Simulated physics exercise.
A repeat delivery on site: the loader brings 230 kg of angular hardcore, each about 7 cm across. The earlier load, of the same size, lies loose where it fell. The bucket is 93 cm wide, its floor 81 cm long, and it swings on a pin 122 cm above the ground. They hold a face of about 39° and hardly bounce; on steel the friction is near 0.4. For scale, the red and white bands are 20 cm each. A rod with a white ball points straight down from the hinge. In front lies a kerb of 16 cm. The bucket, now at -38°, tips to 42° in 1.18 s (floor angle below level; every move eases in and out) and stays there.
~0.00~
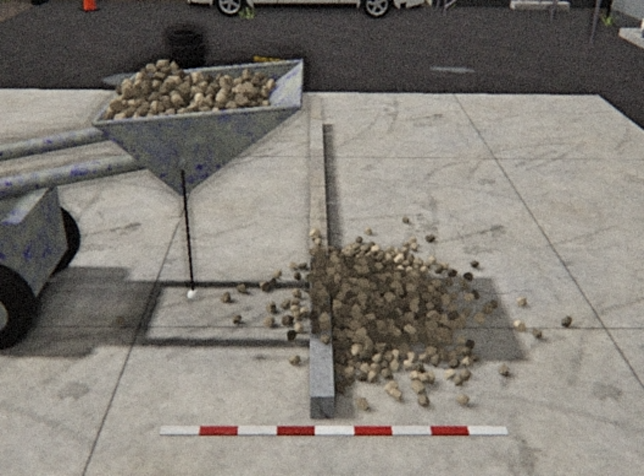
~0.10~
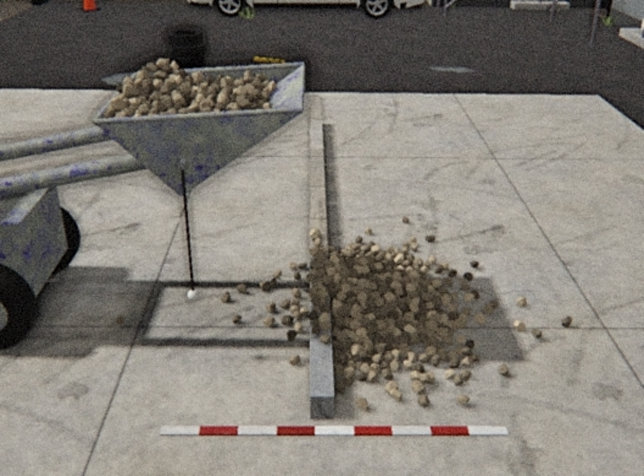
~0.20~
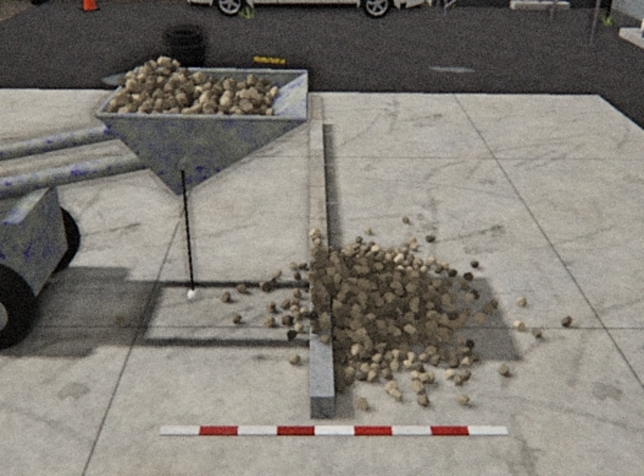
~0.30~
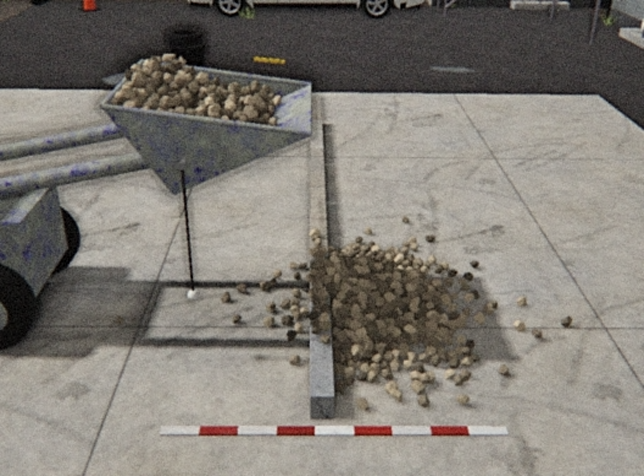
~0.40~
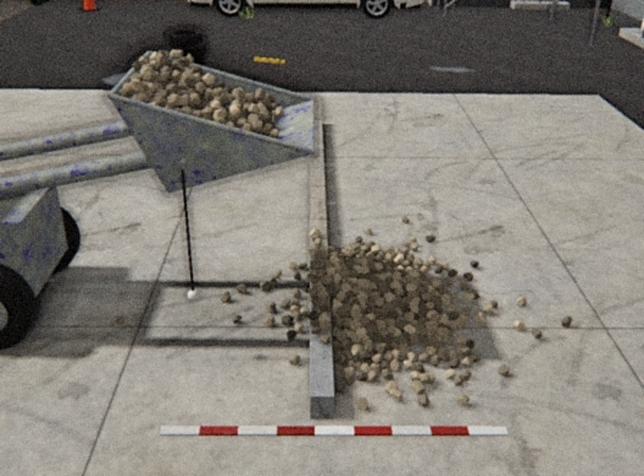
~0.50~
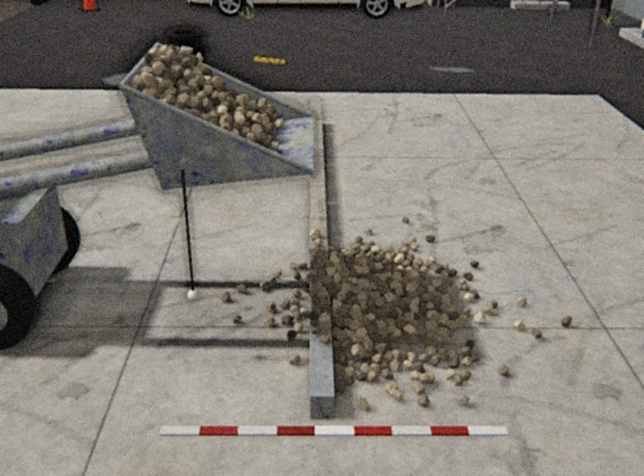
On a concrete yard beside dark asphalt, a loader at left holds a raised metal bucket full of brown stones near a low kerb, with a loose heap lying mostly beyond it. The bucket gradually tilts forward, its front edge dipping as the stones shift slightly inside, while the heap stays still.
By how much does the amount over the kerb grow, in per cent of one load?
Roughly 44 per cent of a load more.
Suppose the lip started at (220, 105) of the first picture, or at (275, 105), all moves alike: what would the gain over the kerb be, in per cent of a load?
First some 0, then 15 per cent.
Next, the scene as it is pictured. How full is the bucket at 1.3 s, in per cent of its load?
About 60 per cent.
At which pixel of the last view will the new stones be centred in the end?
Their middle is at about (316, 289).
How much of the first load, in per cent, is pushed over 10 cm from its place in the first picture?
Roughly 0 per cent of them.
After 0.9 s the floor is at 29°; in per cent of one load, 100 in the bucket, 10 on this side of the kerb, 91 over the kerb; the foremost stones are at (508, 303).
After 1.3 s the floor is at 42°; in per cent of one load, 59 in the bucket, 50 on this side of the kerb, 92 over the kerb; the foremost stones are at (508, 303).
After 1.6 s the floor is at 42°; in per cent of one load, 10 in the bucket, 70 on this side of the kerb, 121 over the kerb; the foremost stones are at (508, 303).
After 4.0 s the floor is at 42°; in per cent of one load, 0 in the bucket, 66 on this side of the kerb, 135 over the kerb; the foremost stones are at (519, 313). Net gain over the kerb, 44.
